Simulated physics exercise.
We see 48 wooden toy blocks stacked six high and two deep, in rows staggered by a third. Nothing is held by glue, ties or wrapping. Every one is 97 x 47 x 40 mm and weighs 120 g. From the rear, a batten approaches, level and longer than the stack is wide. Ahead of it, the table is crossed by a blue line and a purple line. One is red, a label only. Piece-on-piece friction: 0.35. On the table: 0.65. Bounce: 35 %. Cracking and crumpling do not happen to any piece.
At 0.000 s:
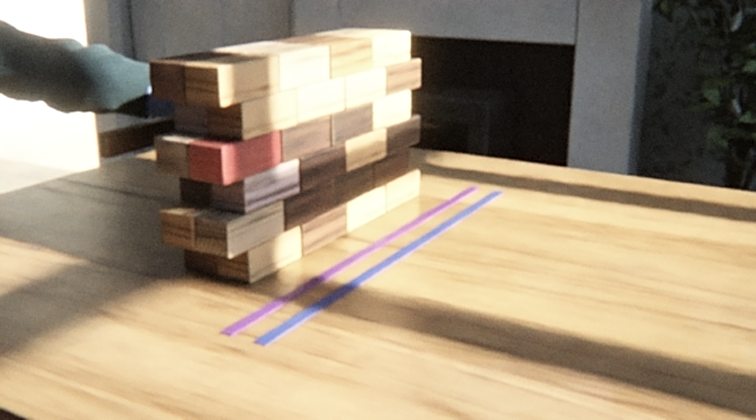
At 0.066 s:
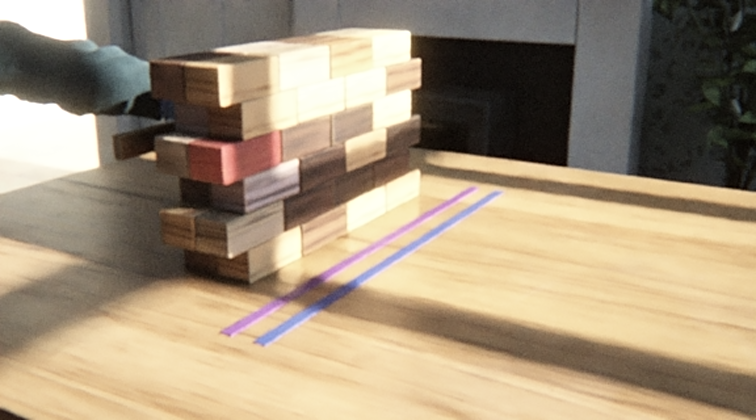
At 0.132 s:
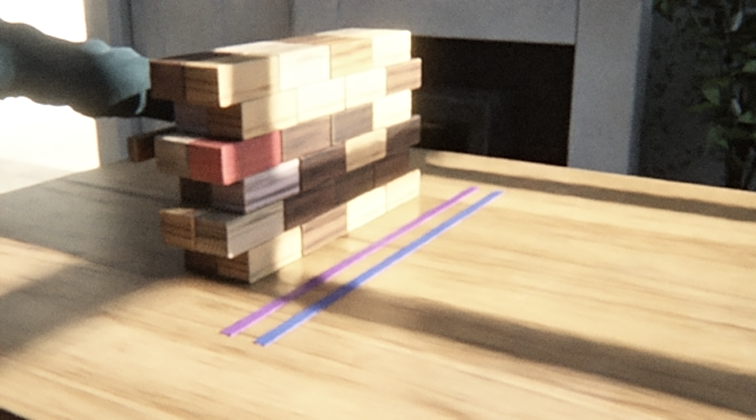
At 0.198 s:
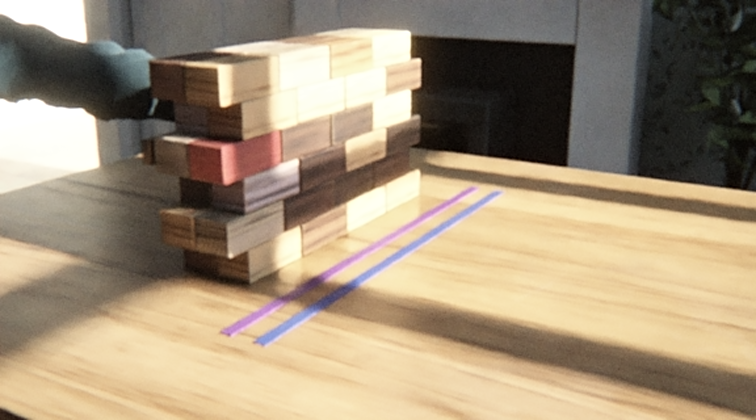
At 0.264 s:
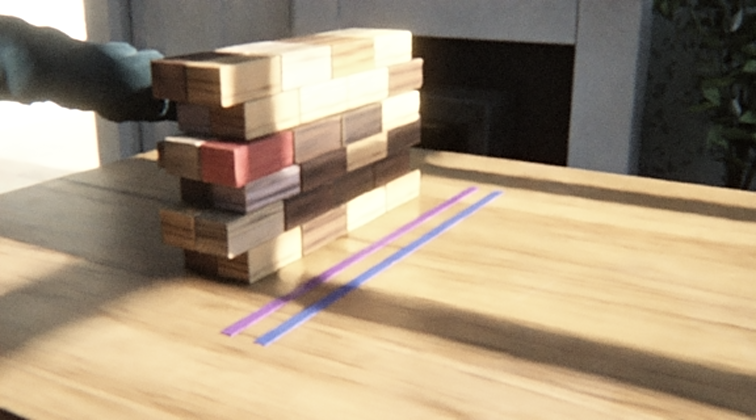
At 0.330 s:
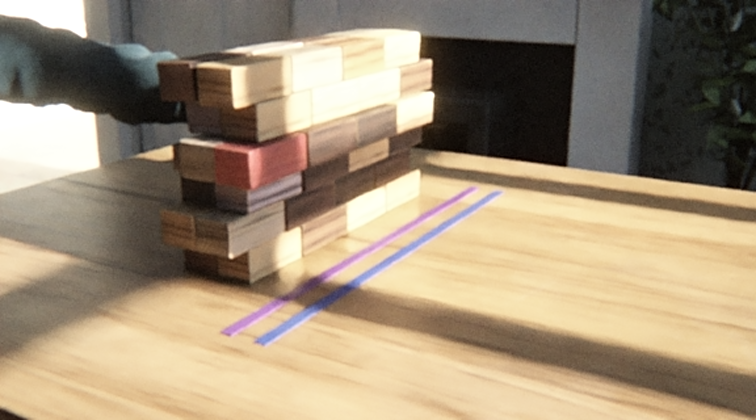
A gloved hand or arm at the left pushed a dark wooden bar up behind a stack of wooden blocks, and then the upper rows, including a red block, slid slightly toward two coloured lines.
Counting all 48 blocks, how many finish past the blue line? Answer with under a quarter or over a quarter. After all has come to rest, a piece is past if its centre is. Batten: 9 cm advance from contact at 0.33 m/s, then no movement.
I would say more than a quarter of them.
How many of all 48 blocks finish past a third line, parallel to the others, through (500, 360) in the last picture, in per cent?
About 0 %.
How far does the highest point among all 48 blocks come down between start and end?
7 cm.
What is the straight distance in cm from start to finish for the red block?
The red one ends 22 cm from its start.
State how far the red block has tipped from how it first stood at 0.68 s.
Something like 180°, give or take.
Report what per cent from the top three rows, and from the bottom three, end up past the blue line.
Of the top ones 80 percent, of the bottom ones 0 percent.
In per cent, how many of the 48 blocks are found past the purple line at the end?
Roughly 40 per cent of them.
Around 0.40 s, none of the 48 blocks past the blue line, 36 disturbed; red block tipped 10°.
Around 0.54 s, 4 of the 48 blocks past the blue line; red block on its side.
Around 0.68 s, 13 of the 48 blocks past the blue line; red block upside down.
Around 1.00 s, 18 of the 48 blocks past the blue line; red block upside down.
Finally (2.5 s), 18 of the 48 blocks past the blue line; red block upside down. That is 38 per cent. Seen by the last camera, middles, red block near (383, 298).
